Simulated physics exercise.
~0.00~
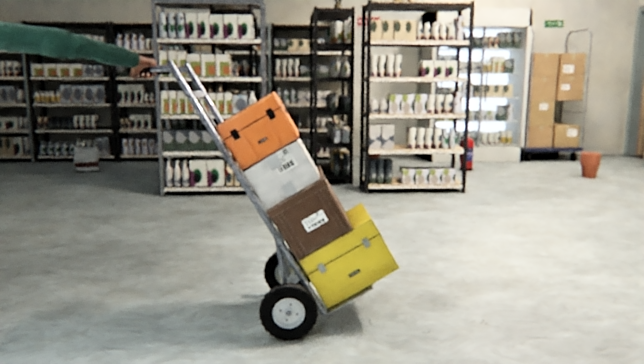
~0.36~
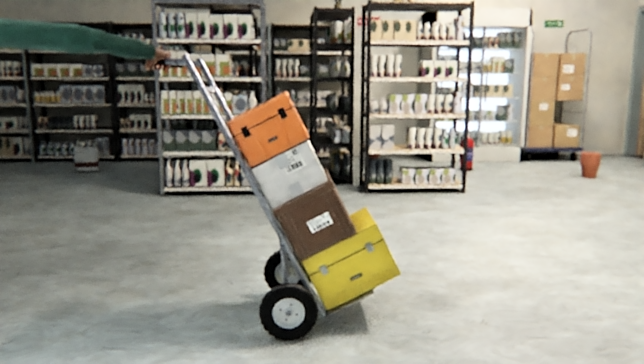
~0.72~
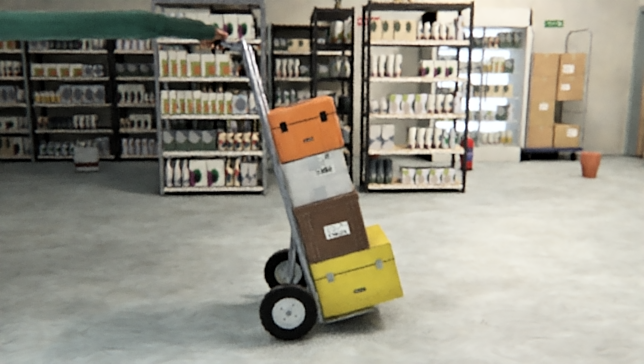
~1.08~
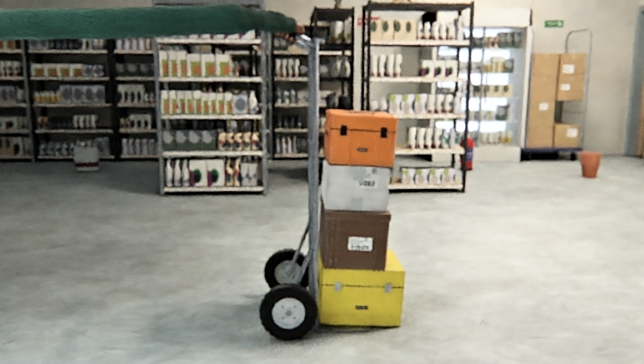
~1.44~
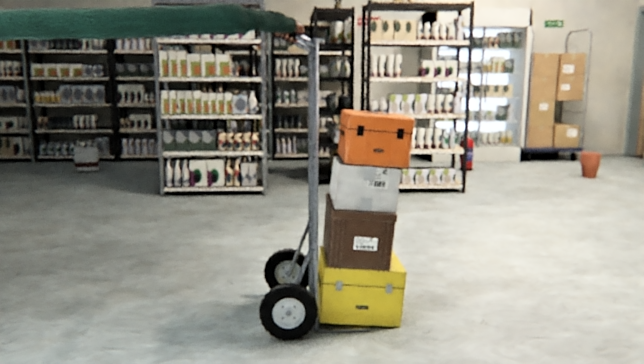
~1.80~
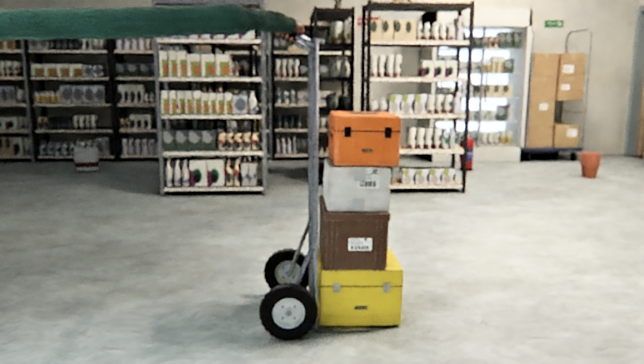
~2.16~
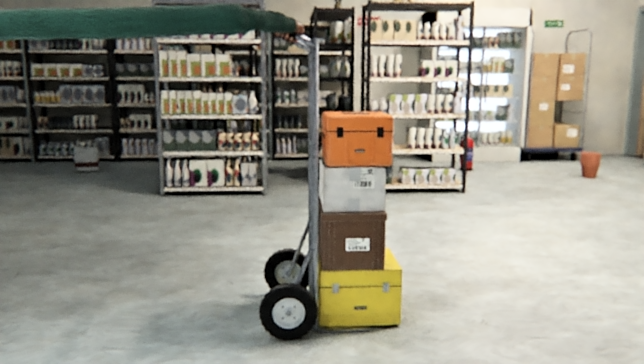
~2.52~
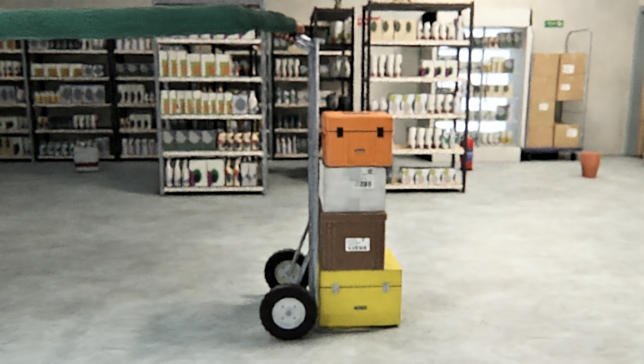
A green-sleeved arm swings a loaded sack truck upright; the stacked boxes rock, then settle.
